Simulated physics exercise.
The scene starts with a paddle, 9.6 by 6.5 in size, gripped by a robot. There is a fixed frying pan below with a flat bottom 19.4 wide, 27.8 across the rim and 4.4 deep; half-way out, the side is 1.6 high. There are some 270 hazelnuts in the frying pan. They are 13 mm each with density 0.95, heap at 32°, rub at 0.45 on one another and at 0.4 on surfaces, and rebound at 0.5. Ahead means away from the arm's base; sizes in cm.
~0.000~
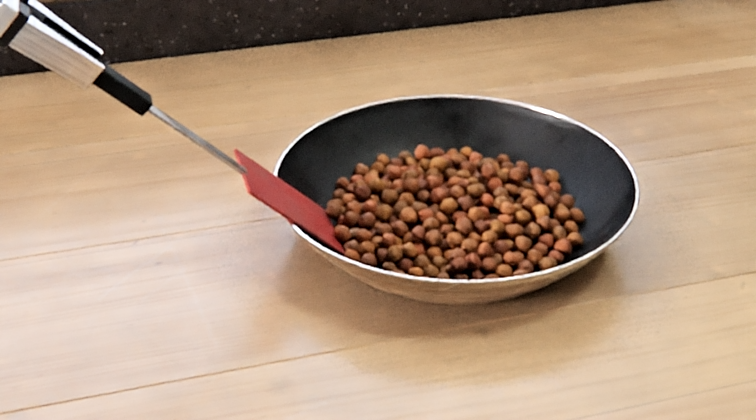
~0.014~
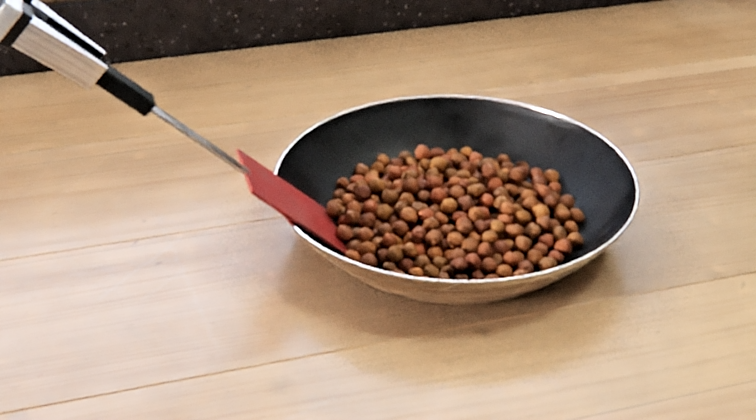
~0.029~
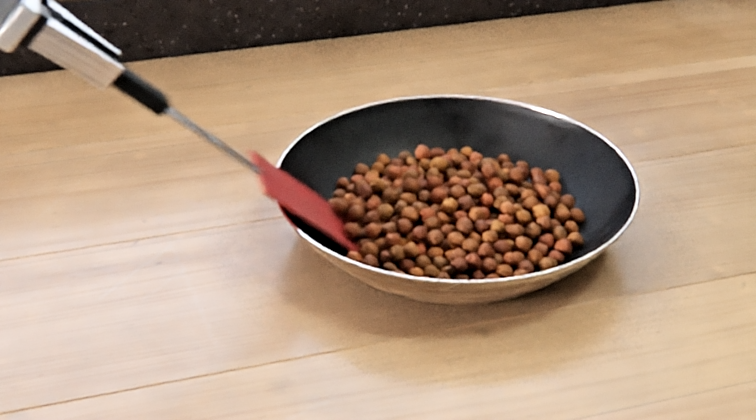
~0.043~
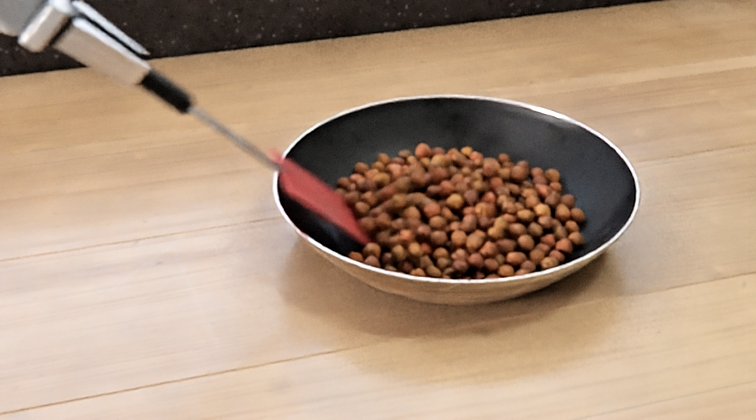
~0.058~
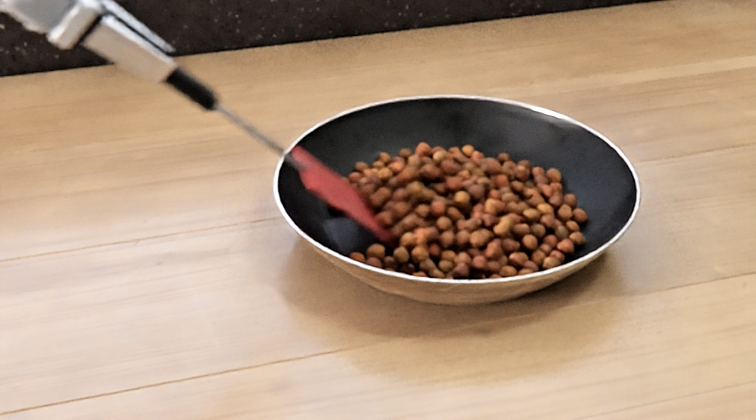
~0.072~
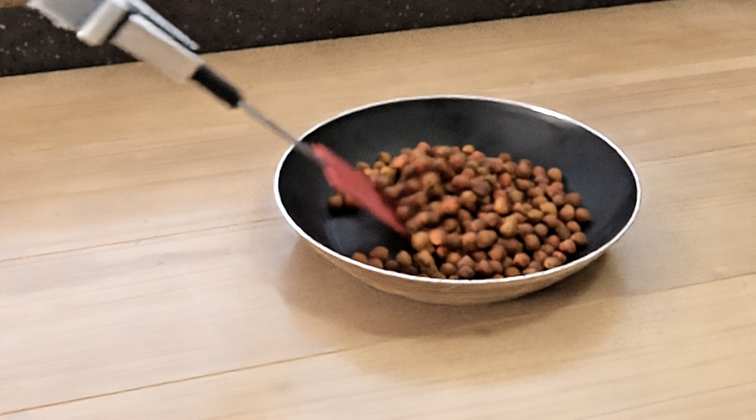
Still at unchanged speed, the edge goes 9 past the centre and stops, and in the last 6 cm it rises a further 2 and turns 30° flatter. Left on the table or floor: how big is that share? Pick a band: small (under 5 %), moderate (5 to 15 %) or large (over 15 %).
The share is moderate, 5 to 15 %.
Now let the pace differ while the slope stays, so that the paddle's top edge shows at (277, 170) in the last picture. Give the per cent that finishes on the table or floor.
Some 0 percent.
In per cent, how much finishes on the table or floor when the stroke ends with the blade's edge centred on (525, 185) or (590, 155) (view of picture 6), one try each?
Respectively some 5 and 25 percent end on the table or floor.
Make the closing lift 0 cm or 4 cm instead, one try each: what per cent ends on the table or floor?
Result, in order: Approx. 0 % and 15 %.
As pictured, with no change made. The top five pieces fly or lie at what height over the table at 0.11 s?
Somewhere around 5 centimetres high.
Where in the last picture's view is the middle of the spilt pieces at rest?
At about (730, 176) in the last picture.
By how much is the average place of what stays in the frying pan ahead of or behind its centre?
Offset: About 4.0 cm, ahead.
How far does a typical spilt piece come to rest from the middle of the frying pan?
26 cm.
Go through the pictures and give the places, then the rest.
The first frame shows paddle top edge at (242, 170), sloping 45°; upper third of the load around (456, 206), from x 335 to 575, top at y 155; 273 in the frying pan.
The second frame shows paddle top edge at (244, 170), sloping 45°; upper third of the load around (456, 206), from x 335 to 575, top at y 155.
The third frame shows paddle top edge at (257, 171), sloping 45°; upper third of the load around (457, 206), from x 335 to 575, top at y 155.
The fourth frame shows paddle top edge at (279, 169), sloping 45°; upper third of the load around (452, 202), from x 335 to 575, top at y 150.
The fifth frame shows paddle top edge at (302, 167), sloping 45°; upper third of the load around (453, 197), from x 335 to 580, top at y 150.
The sixth frame shows paddle top edge at (325, 163), sloping 45°; upper third of the load around (455, 194), from x 335 to 580, top at y 150; 273 in the frying pan.
After 0.11 s, sloping 45°, highest piece 6 above the table; 273 in the frying pan.
After 0.14 s, sloping 37°, highest piece 6 above the table; 273 in the frying pan.
After 0.36 s, sloping 15°, highest piece 6 above the table; 244 in the frying pan, 25 on the table or floor, 4 on the blade or in flight.
After 1.41 s, sloping 15°, highest piece 5 above the table; 244 in the frying pan, 29 on the table or floor.
At rest, 244 in the frying pan, 29 on the table or floor. That is 11 % on the table or floor.
